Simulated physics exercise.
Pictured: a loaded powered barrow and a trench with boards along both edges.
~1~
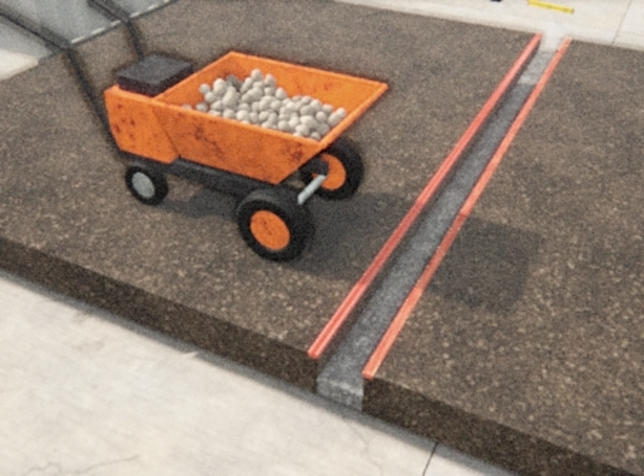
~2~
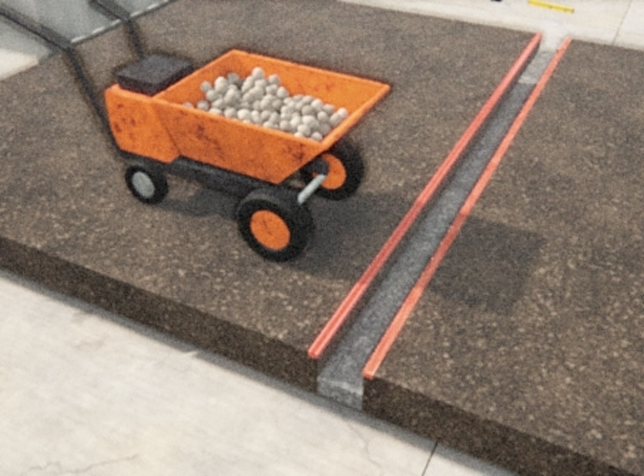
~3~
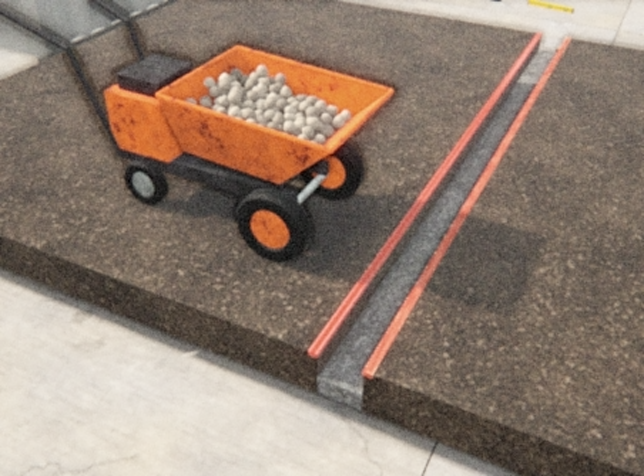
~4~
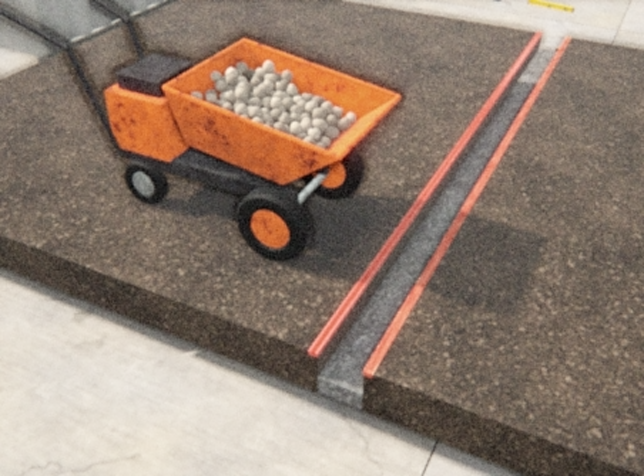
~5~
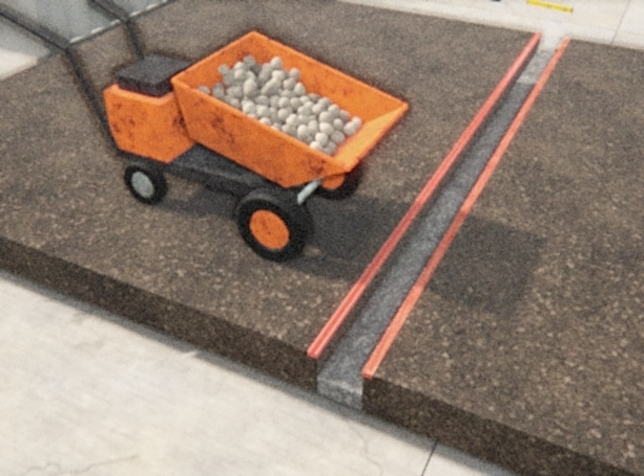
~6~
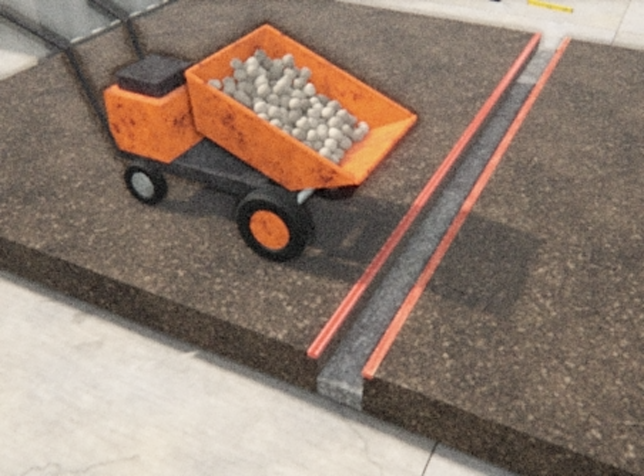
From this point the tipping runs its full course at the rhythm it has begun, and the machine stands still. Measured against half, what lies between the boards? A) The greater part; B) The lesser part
(B) The lesser part.
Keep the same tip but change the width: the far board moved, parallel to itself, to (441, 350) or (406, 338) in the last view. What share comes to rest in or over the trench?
You'd get 80 in a hundred the first time and 50 in a hundred the second.
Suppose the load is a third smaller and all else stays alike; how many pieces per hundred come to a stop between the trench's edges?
Roughly 40 percent of the load.
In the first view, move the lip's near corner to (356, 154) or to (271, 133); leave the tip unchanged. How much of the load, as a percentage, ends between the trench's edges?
0 and 50 in a hundred, in that order.
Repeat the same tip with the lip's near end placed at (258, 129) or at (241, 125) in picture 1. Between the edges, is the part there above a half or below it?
To start, the lesser share; after that, the lesser share.
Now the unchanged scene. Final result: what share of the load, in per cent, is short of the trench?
I'd put it at around 0 percent.
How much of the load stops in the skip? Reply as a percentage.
I'd say around 20 per cent.
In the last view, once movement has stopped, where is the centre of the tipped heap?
About pixel (438, 258).
Soon, skip tipped steeply; all in the skip.
A while on, skip tipped steeply; most in the skip; a small part in or heaped over the trench; about a quarter beyond it; a stray few falling.
Towards the end, skip tipped right over; about a quarter in the skip; about a third in or heaped over the trench; about half beyond it.
Finally, skip tipped right over; about a quarter in the skip; about a third in or heaped over the trench; about half beyond it.
